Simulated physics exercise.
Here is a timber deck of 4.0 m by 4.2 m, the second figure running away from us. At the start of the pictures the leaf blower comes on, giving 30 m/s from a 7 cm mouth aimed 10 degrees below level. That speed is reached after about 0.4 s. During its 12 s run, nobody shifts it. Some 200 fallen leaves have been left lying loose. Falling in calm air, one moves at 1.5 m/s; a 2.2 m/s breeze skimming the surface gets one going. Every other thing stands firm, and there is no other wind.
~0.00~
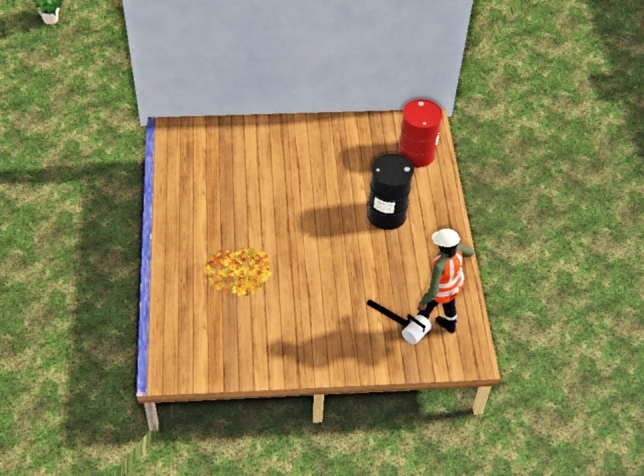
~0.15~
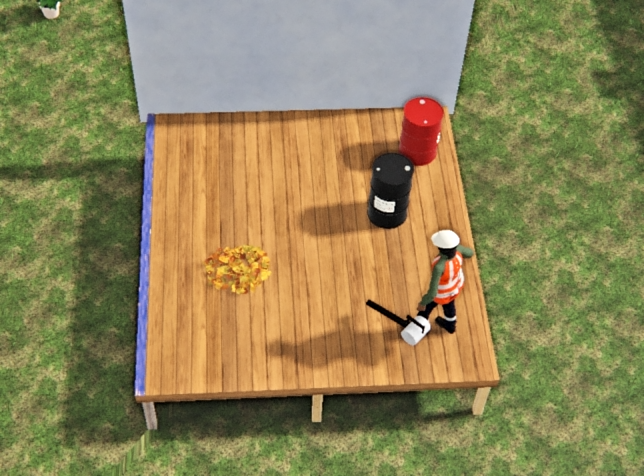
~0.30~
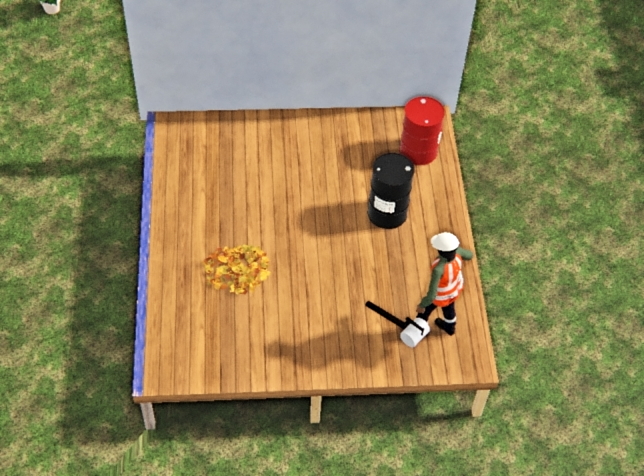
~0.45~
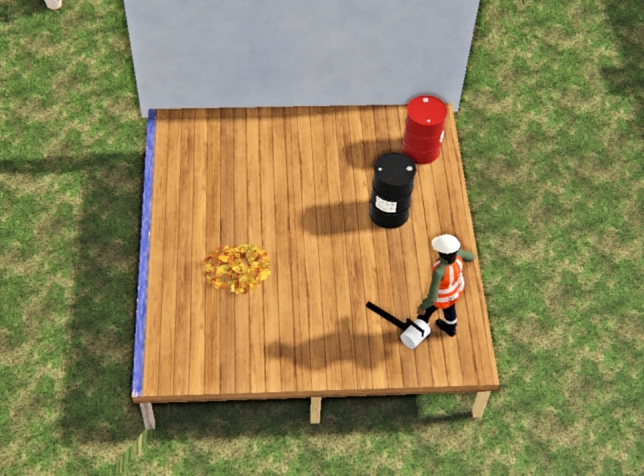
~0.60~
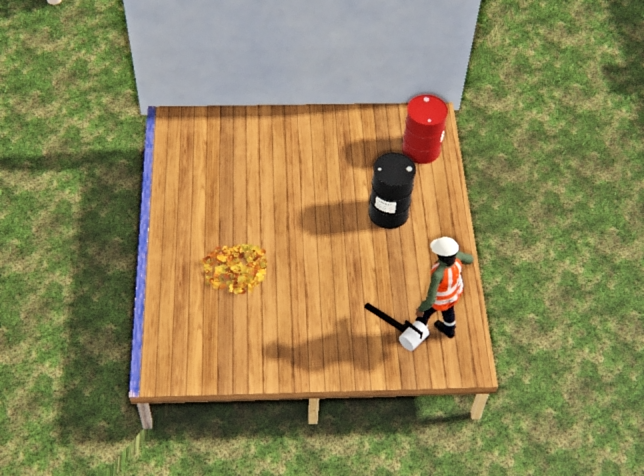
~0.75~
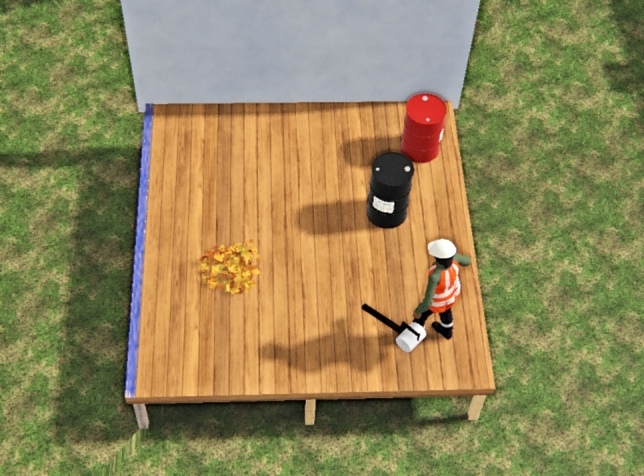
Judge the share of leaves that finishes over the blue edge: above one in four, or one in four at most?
The share is above one in four.
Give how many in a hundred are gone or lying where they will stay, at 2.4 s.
It comes out at some 15 %.
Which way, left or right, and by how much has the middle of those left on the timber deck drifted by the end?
The middle ends up further leftward, approx. 0.4 m.
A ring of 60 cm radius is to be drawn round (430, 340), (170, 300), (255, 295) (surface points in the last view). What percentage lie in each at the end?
In order: About 0 %, then 20 %, then 20 %.
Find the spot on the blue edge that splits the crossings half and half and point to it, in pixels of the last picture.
Close to pixel (138, 216).
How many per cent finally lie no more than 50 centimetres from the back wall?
About 0 per cent.
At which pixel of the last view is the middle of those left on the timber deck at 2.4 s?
Centre estimate: (202, 260) px.
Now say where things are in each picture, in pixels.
In the first frame, the middle of the fallen leaves is near (241, 268), none has stirred yet and the mouth of the leaf blower is at (369, 302).
In the second frame, the middle of the fallen leaves is near (241, 266), none has stirred yet and the blue edge is centred on (142, 241).
In the third frame, the middle of the fallen leaves is near (240, 266), none has stirred yet, the top of a barrel is at (394, 169) and the top of a barrel is at (425, 111).
In the fourth frame, the middle of the fallen leaves is near (240, 265) and none has stirred yet.
In the fifth frame, the middle of the fallen leaves is near (239, 265) and about 1 % have left their places.
In the sixth frame, the middle of the fallen leaves is near (235, 264), the farthest in sight from the leaf blower is at (202, 262) and about 10 % have left their places.
After 2.4 s, 30 % are over the blue edge; the middle of those still in play is near (191, 262); 14 % have settled or left.
After 3.8 s, 42 % are over the blue edge; the middle of those still in play is near (204, 269); 44 % have settled or left.
After 6.6 s, 48 % are over the blue edge; the middle of those still in play is near (203, 271); 55 % have settled or left.
After 12.0 s, at the end, 54 % are over the blue edge; the middle of those still in play is near (200, 272).
